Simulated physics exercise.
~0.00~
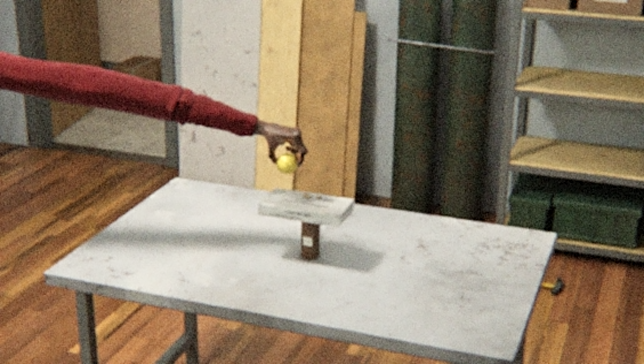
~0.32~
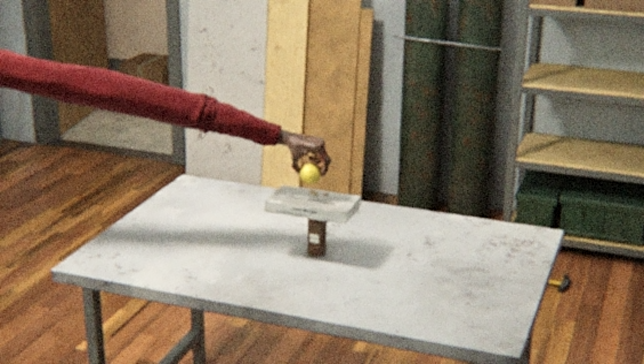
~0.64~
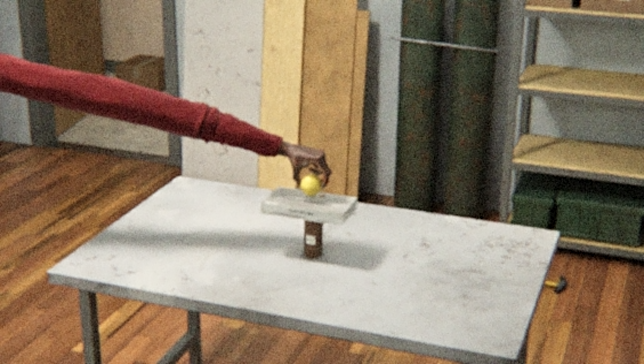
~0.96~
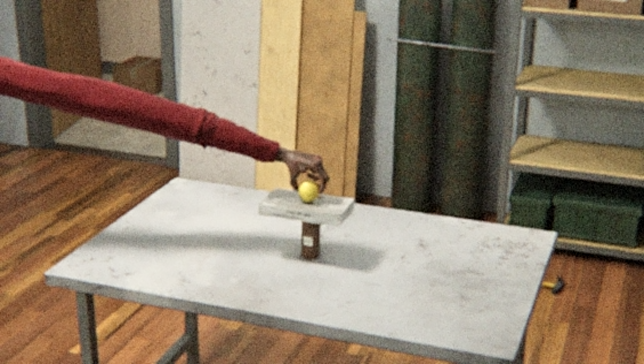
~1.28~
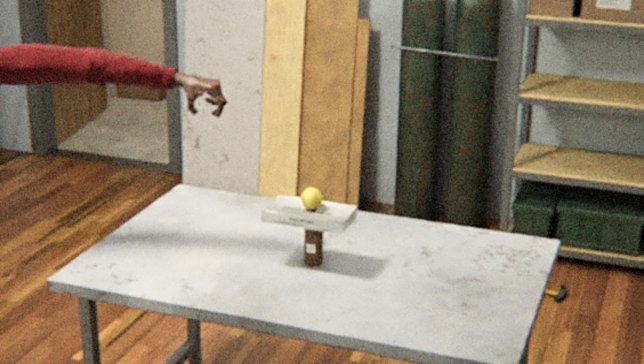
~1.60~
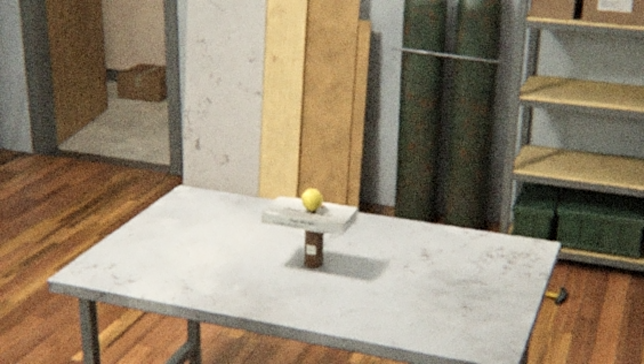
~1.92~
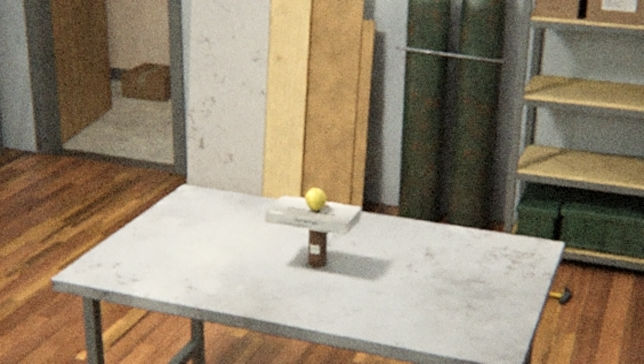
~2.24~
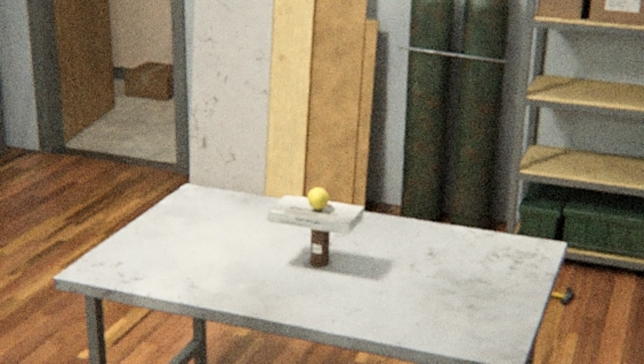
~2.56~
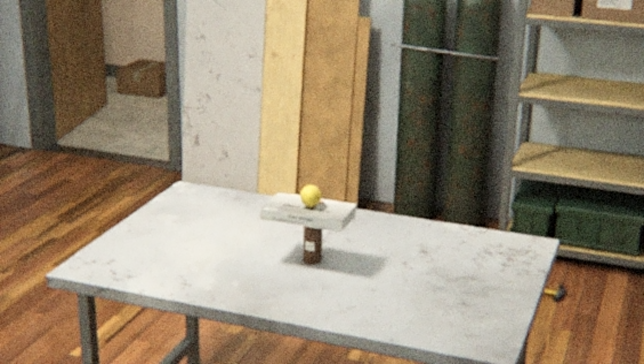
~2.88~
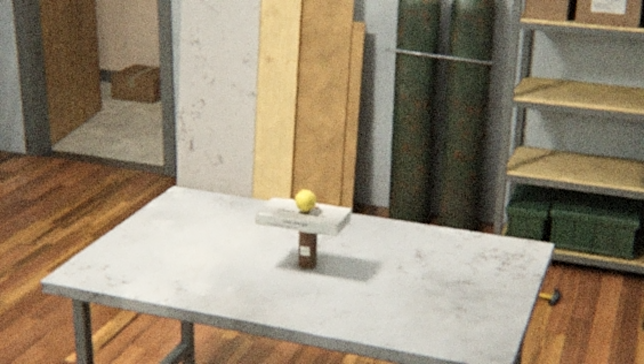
The clip shows a hand in a red sleeve lowering a yellow lemon onto a white packet balanced on a small brown jar on a table, then letting go and withdrawing to the left, after which the lemon rests on top and the stack stays standing.
